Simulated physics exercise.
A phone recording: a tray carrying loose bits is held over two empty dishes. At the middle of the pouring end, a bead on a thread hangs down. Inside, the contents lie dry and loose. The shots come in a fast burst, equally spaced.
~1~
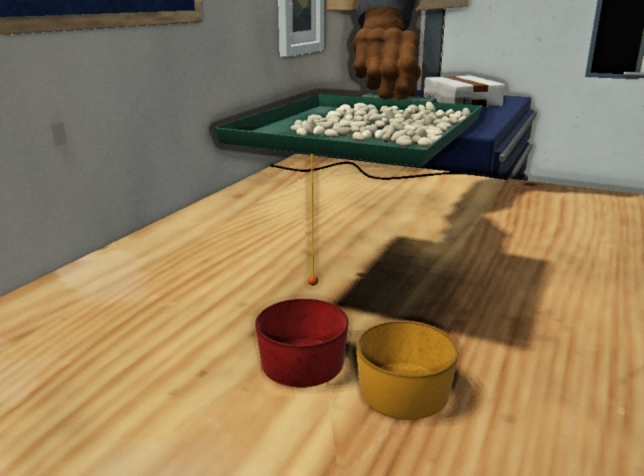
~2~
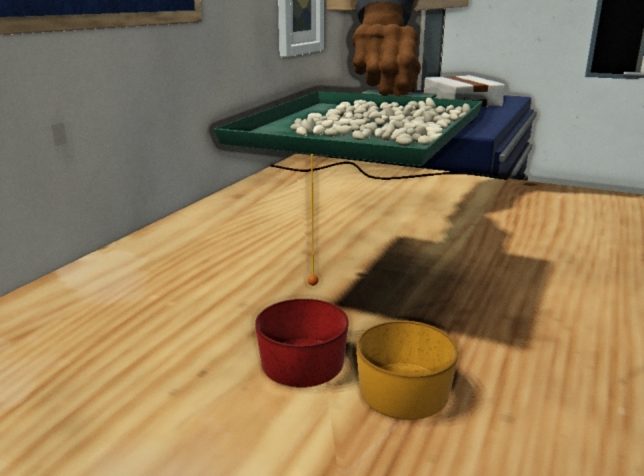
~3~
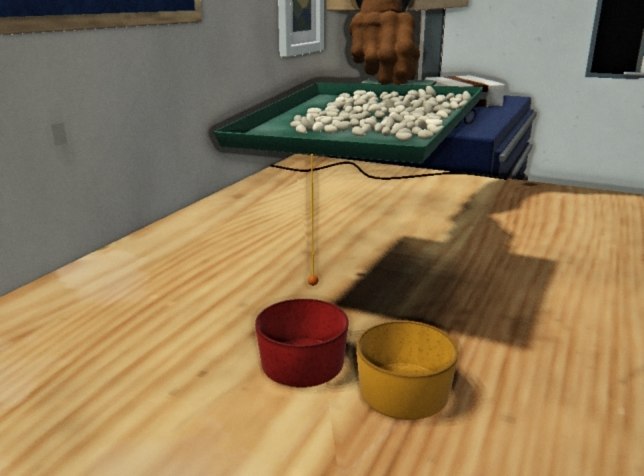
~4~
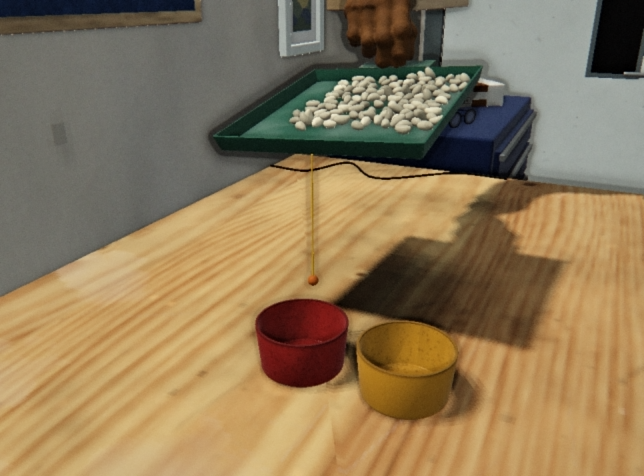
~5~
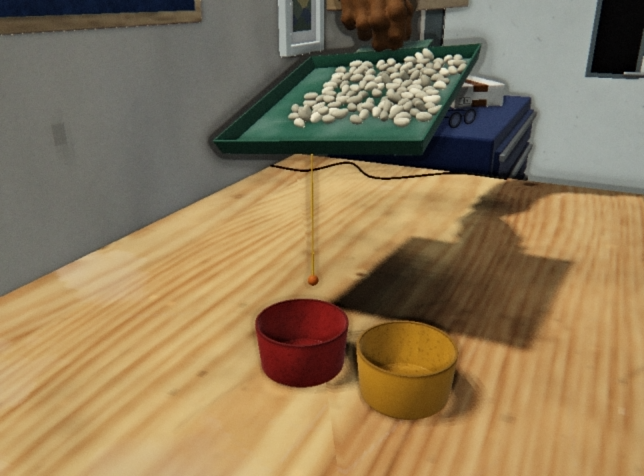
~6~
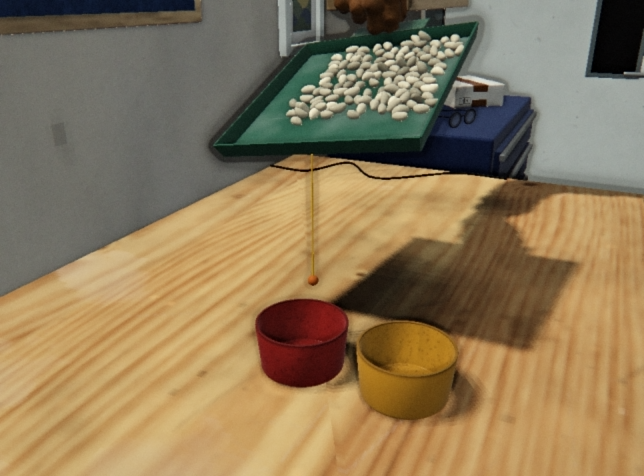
Above a wooden table, a brown-gloved hand steadily tilts a green tray of white beans.
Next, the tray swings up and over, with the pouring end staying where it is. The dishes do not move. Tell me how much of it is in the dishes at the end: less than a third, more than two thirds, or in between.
Landed: Beneath a third.
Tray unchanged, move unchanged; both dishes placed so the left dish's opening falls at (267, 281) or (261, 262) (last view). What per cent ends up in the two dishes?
First try: Roughly 30 per cent; second try: Roughly 10 per cent.
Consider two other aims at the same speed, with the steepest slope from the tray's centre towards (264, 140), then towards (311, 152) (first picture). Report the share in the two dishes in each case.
Lab note: Case 1 near 0 %, case 2 near 50 %.
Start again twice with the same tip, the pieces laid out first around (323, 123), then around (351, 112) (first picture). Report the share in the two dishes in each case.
In order, 10 % then 10 %.
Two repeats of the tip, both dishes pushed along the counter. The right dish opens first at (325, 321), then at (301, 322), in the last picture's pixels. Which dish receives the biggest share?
Tries in order: The one to the left, the one to the left.
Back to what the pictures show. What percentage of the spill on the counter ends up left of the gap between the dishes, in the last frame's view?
It works out to some 100 per cent.
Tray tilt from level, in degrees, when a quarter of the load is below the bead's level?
85°, roughly.
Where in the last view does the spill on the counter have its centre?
The middle is around (216, 325).
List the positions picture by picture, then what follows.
In the first frame, corners of the pouring end at (220, 127) and (423, 148), level; middle of the load at (396, 123), white beans; left dish at (280, 362); right dish at (390, 393); bead on its thread at (313, 280).
In the second frame, corners of the pouring end at (220, 128) and (422, 147), level; middle of the load at (396, 121).
In the third frame, corners of the pouring end at (219, 131) and (422, 145), tipped barely, lowest at the left corner; middle of the load at (396, 113).
In the fourth frame, corners of the pouring end at (218, 135) and (421, 141), tipped a little, lowest at the left corner; middle of the load at (395, 100).
In the fifth frame, corners of the pouring end at (218, 139) and (419, 138), tipped clearly, lowest at the left corner; middle of the load at (393, 88).
In the sixth frame, corners of the pouring end at (218, 143) and (417, 135), tipped clearly, lowest at the left corner; middle of the load at (390, 76); left dish at (280, 362); right dish at (390, 393).
Soon after the last picture, tray tipped steeply; most on the tray; a small part in the air.
A little later, tray tipped past a quarter turn; about a third on the tray; a stray few in the left dish; about a third outside both; about a quarter in the air.
Later still, tray tipped past a quarter turn; a small part in the left dish; most outside both.
At rest, tray tipped past a quarter turn; none in the right dish; a small part in the left dish; most outside both.
